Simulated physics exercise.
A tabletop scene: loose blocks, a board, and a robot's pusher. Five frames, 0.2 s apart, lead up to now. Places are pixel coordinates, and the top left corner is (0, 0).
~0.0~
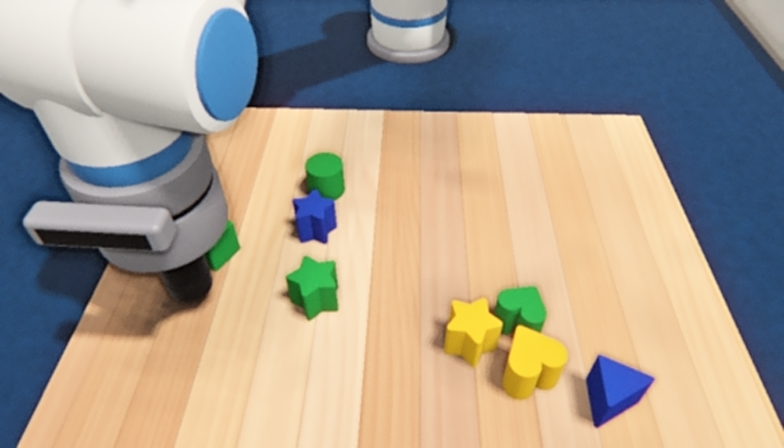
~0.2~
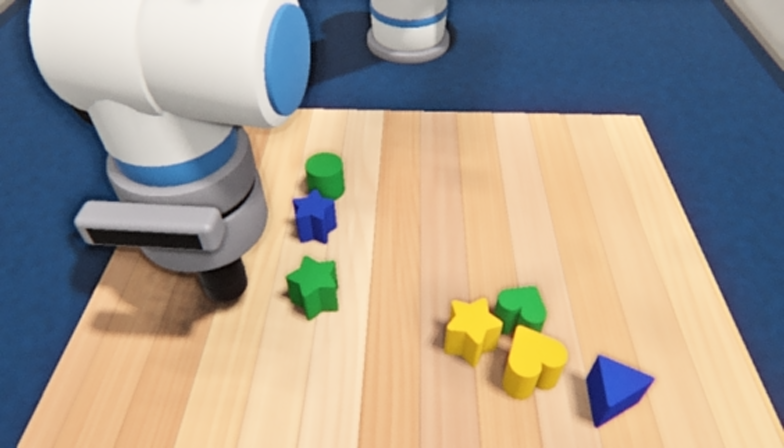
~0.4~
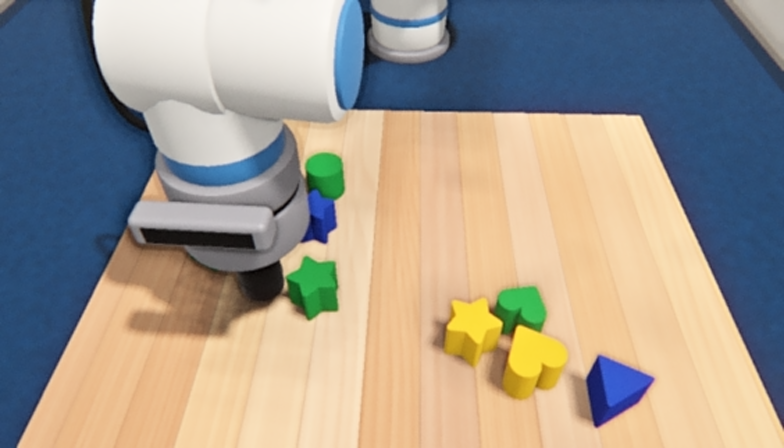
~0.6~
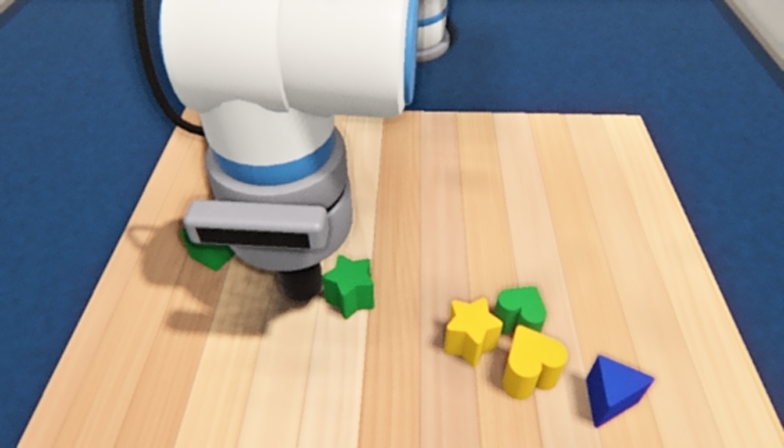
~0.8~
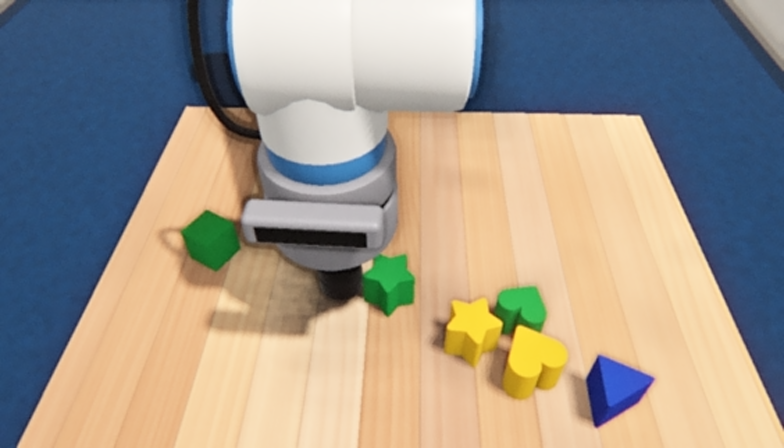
A robot arm moved rightward across a wooden tabletop scattered with green, blue and yellow blocks, reached the green star, and pushed it to the right while the yellow star stayed put.
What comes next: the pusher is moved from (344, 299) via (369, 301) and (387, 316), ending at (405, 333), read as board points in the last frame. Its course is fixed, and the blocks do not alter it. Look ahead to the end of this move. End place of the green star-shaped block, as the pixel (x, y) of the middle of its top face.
At pixel (426, 274).
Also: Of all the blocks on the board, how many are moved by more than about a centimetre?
The answer is one block, counting only moves over 1 cm.
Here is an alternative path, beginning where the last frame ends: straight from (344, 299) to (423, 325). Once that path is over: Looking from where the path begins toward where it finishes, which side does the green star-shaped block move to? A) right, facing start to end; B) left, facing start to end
I'll go with B - left, facing start to end.
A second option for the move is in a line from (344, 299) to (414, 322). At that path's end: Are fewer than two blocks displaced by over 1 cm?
Final answer: Yes.
On the path given first. Halfway along, pusher at (378, 294); green star-shaped block at (420, 268), turned 30° anticlockwise.
At the end, pusher at (406, 319); green star-shaped block at (427, 274), turned 70° anticlockwise; yellow star-shaped block unmoved.
